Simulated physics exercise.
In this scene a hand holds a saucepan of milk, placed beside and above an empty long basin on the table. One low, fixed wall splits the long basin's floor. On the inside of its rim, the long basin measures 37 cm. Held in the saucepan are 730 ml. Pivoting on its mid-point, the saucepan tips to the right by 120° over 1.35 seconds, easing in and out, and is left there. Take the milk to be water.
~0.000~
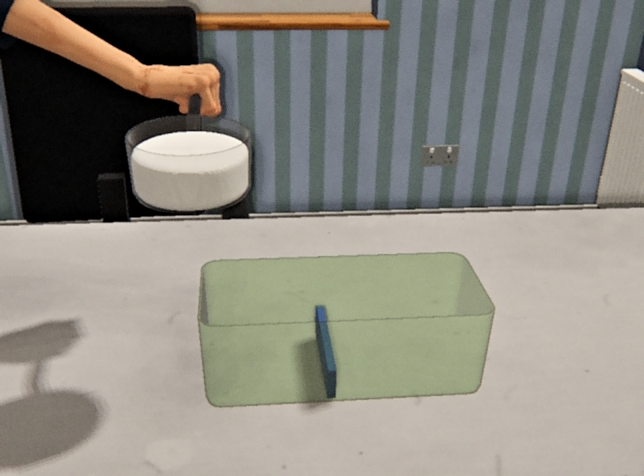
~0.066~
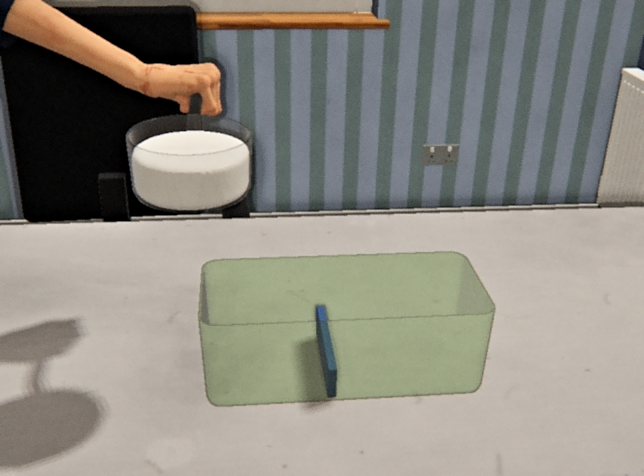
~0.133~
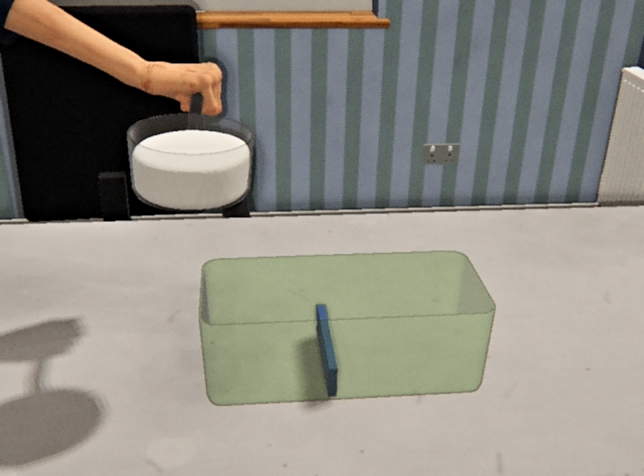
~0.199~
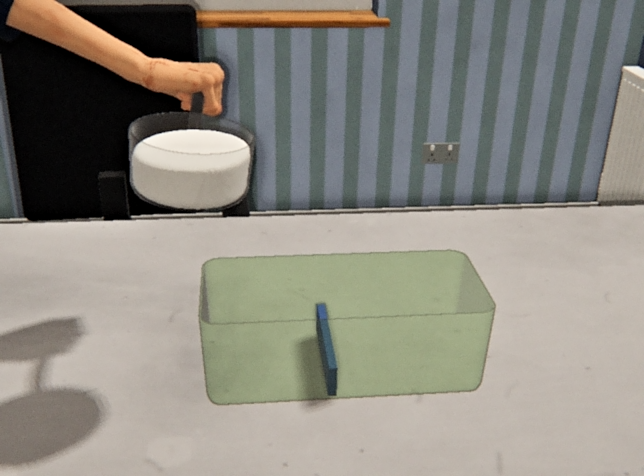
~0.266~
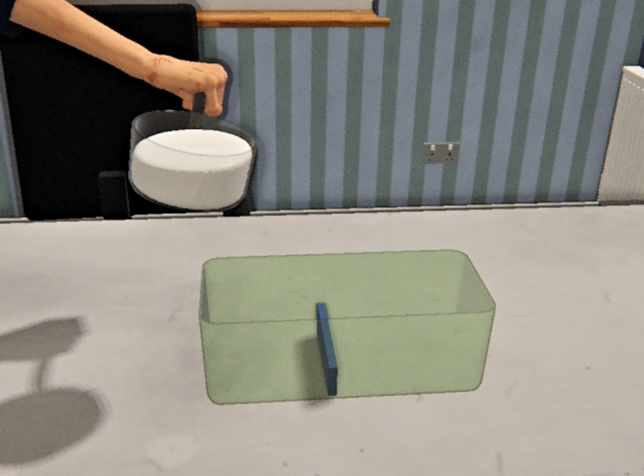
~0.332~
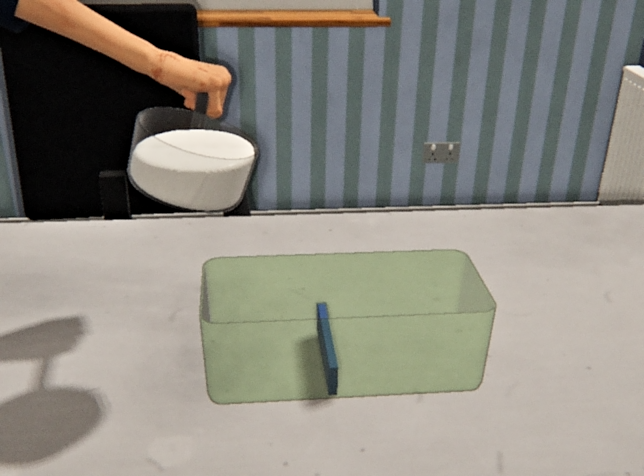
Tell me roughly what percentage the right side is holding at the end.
At the end it holds about 26 per cent.
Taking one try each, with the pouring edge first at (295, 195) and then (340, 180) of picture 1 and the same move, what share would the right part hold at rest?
Near 60 in a hundred on the first go and near 90 in a hundred on the second.
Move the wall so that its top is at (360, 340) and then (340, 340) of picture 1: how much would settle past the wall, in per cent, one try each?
10 in a hundred, followed by 5 in a hundred.
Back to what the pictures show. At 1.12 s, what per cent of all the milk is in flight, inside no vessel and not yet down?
In-air share: About 10 %.
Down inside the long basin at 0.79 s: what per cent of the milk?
Around 18 percent.
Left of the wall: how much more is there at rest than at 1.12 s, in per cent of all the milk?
Change: Approx. 10 %.
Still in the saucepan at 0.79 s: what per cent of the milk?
I reckon about 42 in a hundred is still held.
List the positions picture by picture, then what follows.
In the first picture, it leans 0°; its right rim is at (250, 135); the milk meets the walls at (132, 151) and (248, 148); the long basin's rim runs from (201, 293) to (479, 282); the wall's top is at (326, 337).
In the second picture, it leans 1°; its right rim is at (251, 135); the milk meets the walls at (132, 150) and (249, 148).
In the third picture, it leans 3°; its right rim is at (252, 136); the milk meets the walls at (134, 149) and (249, 147).
In the fourth picture, it leans 6°; its right rim is at (253, 139); the milk meets the walls at (133, 148) and (250, 148).
In the fifth picture, it leans 11°; its right rim is at (255, 144); the milk meets the walls at (134, 148) and (252, 148).
In the sixth picture, it leans 17°; its right rim is at (257, 150); the milk meets the walls at (133, 148) and (254, 148).
Then, 0.79 s in, the tilt is 75° and 42 per cent is still to pour, 16 is left of the wall and 3 right of it.
Then, 1.12 s in, the tilt is 112° and 4 per cent is still to pour, 63 is left of the wall and 24 right of it.
Then, 1.47 s in, the tilt is 120° and 0 per cent is still to pour, 73 is left of the wall and 26 right of it.
Then, 1.85 s in, the tilt is 120° and 0 per cent is still to pour, 73 is left of the wall and 26 right of it.
Finally, 73 per cent lies left of the wall, 26 right of it and 2 outside.
